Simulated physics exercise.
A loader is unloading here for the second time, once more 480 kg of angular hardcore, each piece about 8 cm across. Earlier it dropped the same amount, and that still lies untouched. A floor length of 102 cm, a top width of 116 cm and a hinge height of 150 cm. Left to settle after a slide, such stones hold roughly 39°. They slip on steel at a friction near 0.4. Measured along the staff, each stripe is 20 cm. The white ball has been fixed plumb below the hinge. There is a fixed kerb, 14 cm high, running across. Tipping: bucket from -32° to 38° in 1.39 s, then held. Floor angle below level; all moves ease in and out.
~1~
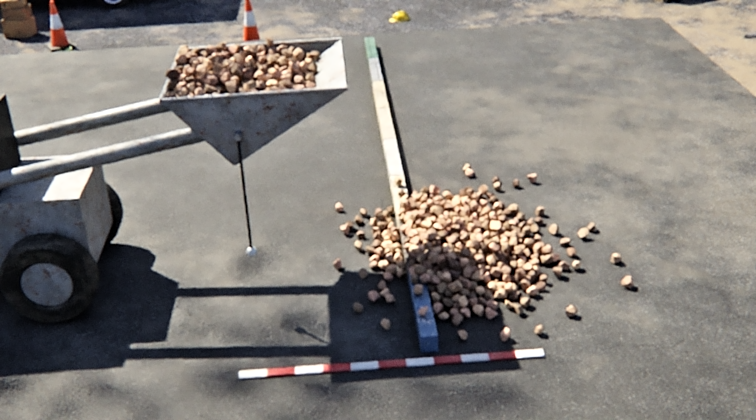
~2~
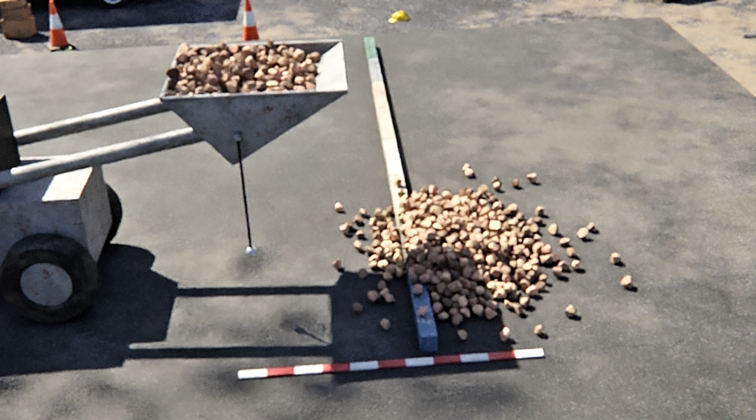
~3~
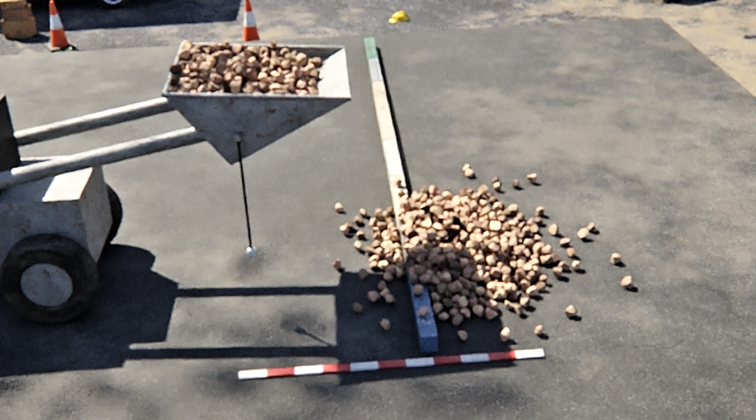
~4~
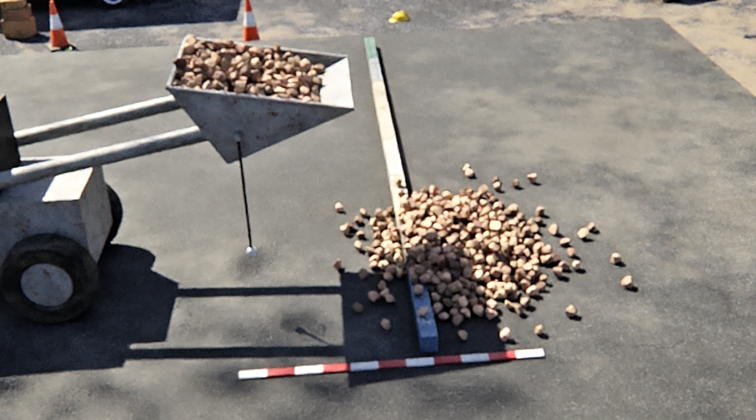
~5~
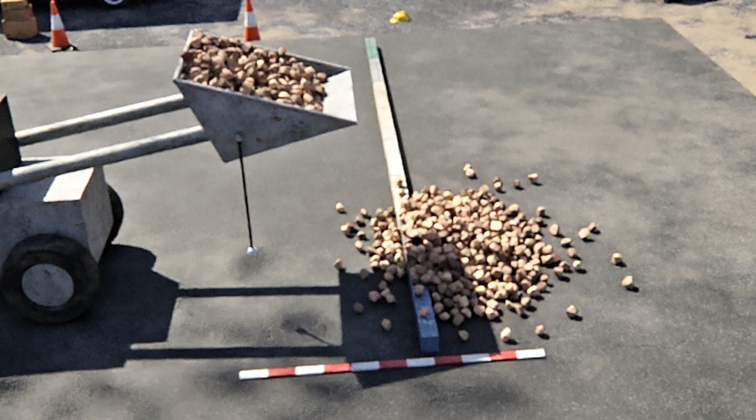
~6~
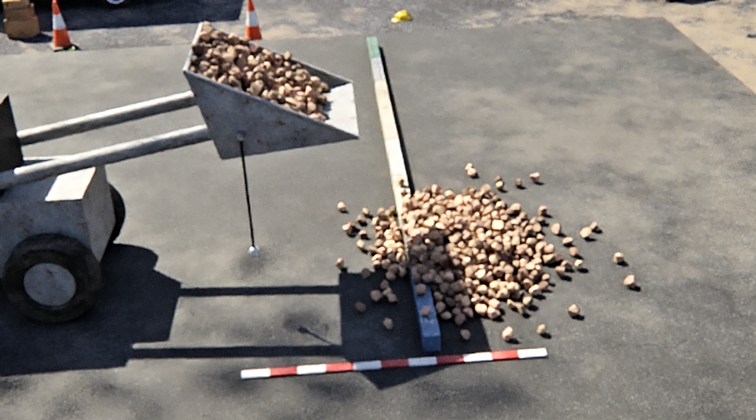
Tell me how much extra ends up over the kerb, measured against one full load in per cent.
The extra comes to about 7 percent of a load.
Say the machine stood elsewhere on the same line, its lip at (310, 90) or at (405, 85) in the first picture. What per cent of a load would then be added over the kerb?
The first would add some 0 per cent and the second some 60 per cent.
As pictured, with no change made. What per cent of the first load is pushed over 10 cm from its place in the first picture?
Close to 0 in a hundred of them.
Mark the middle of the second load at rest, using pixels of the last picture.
In the last view, about pixel (379, 245).
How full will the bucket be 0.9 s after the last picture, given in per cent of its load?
Close to 70 per cent of the load.
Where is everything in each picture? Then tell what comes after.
The bucket is at -32°, its lip at (347, 89); the top of the load is at (230, 57). The earlier load is highest near (433, 226), 29 cm above ground level, 14 % on this side of the kerb, 86 % over the kerb, in the first frame.
Lip at (348, 91), floor tilted -31°, highest stones at (206, 57), in the second frame.
The bucket is at -27°, its lip at (351, 98); the top of the load is at (204, 55), in the third frame.
The bucket is at -21°, its lip at (354, 109); the top of the load is at (196, 51), in the fourth frame.
Lip at (357, 123), floor tilted -14°, highest stones at (201, 43), in the fifth frame.
The bucket is at -6°, its lip at (359, 138); the top of the load is at (210, 38), in the sixth frame.
Then, 0.5 s after the last picture the floor is at 27°; in per cent of one load, 100 in the bucket, 14 on this side of the kerb, 86 over the kerb; the foremost stones are at (584, 240).
Then, 0.9 s after the last picture the floor is at 38°; in per cent of one load, 70 in the bucket, 44 on this side of the kerb, 86 over the kerb; the foremost stones are at (584, 240).
Then, 1.3 s after the last picture the floor is at 38°; in per cent of one load, 21 in the bucket, 92 on this side of the kerb, 87 over the kerb; the foremost stones are at (584, 240).
Then, 4.0 s after the last picture the floor is at 38°; in per cent of one load, 0 in the bucket, 107 on this side of the kerb, 93 over the kerb; the foremost stones are at (584, 240). Net gain over the kerb, 7.
